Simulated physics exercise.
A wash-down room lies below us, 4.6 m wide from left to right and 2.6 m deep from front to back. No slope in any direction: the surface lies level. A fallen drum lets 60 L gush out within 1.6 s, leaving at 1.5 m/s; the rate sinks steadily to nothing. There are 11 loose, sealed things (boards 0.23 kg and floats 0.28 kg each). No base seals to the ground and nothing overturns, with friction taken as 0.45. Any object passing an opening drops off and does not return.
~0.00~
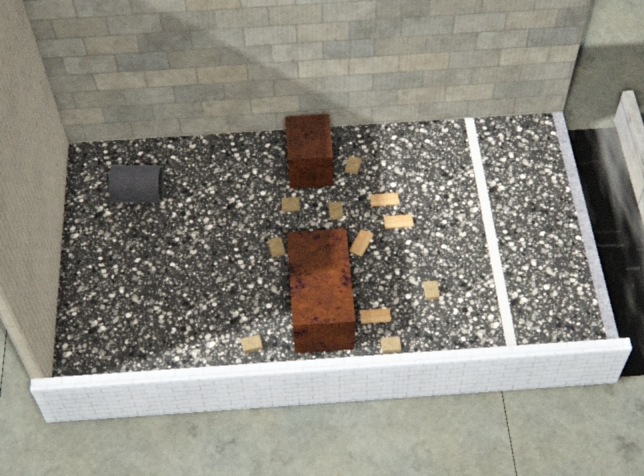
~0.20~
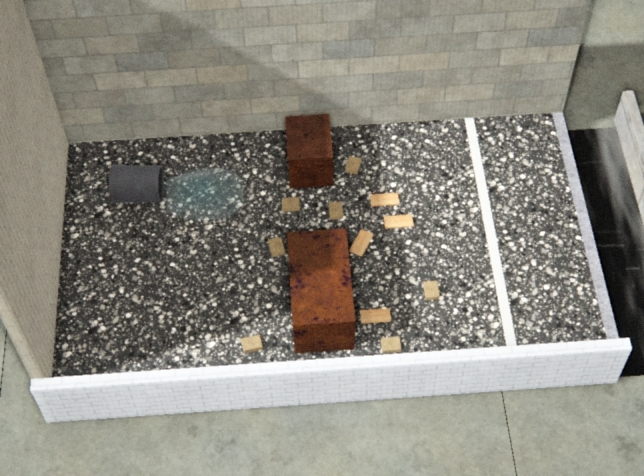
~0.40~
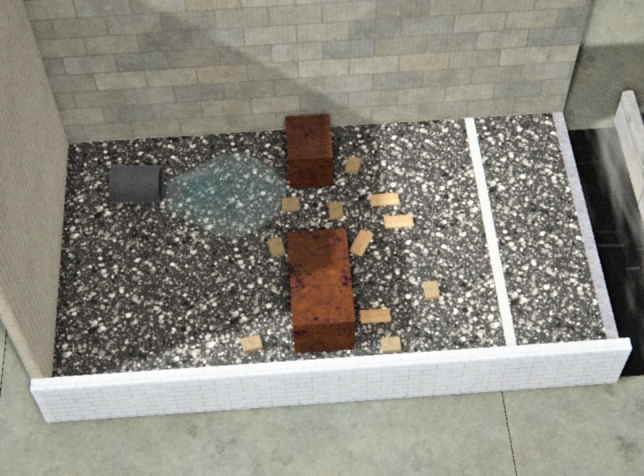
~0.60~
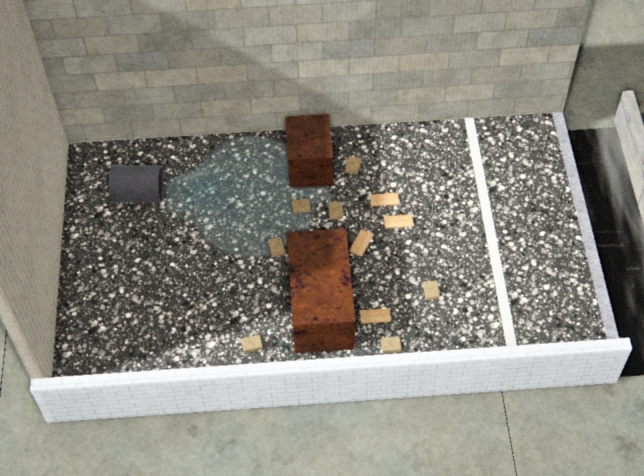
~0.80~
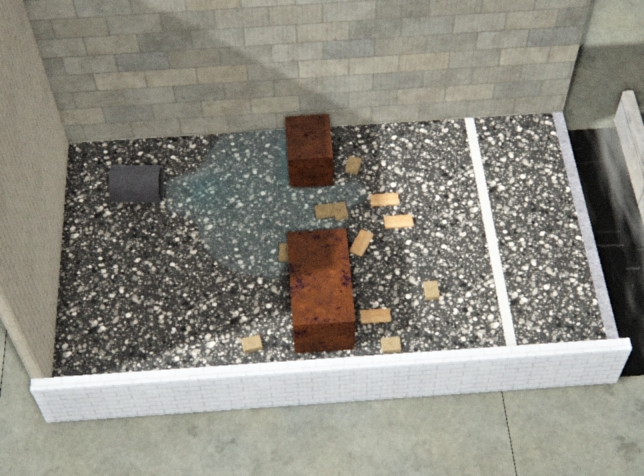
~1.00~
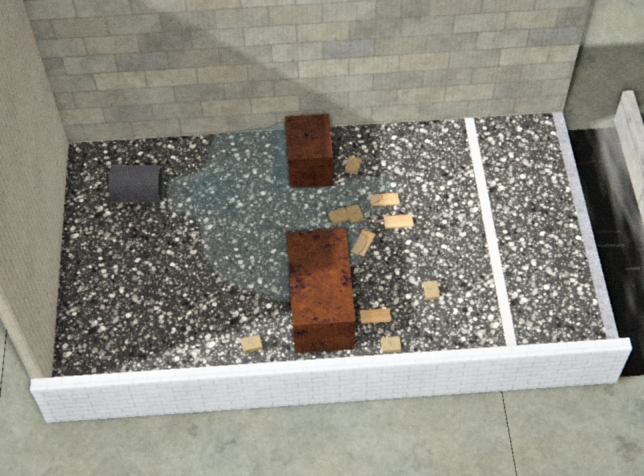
To begin with, tan boards lie scattered around two rusty blocks on a dry, speckled floor, with a dark drum at left. Bluish water appears beside the drum and spreads right, reaching between the blocks. One board drifts right into the gap, while another slips from view by the larger block.
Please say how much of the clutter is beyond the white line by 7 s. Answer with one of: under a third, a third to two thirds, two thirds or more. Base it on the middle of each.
A third to two thirds.
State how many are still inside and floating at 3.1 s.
Count: 1.
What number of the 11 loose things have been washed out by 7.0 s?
The number is 1.
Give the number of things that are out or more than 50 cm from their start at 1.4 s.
The count is 3.
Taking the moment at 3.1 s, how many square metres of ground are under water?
Flooded: Near 6.0 m2.
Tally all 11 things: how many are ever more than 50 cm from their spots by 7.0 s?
That makes 6.
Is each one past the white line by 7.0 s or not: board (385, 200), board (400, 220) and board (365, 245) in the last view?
Taking them one by one, I'd say it gets across, it gets across and it gets across.
After 1.4 s 0 of 11 are over the mark; 5 afloat.
After 3.1 s 6 of 11 are over the mark; 1 afloat.
After 4.9 s 6 of 11 are over the mark; 1 afloat.
After 7.0 s 6 of 11 are over the mark; 0 afloat.
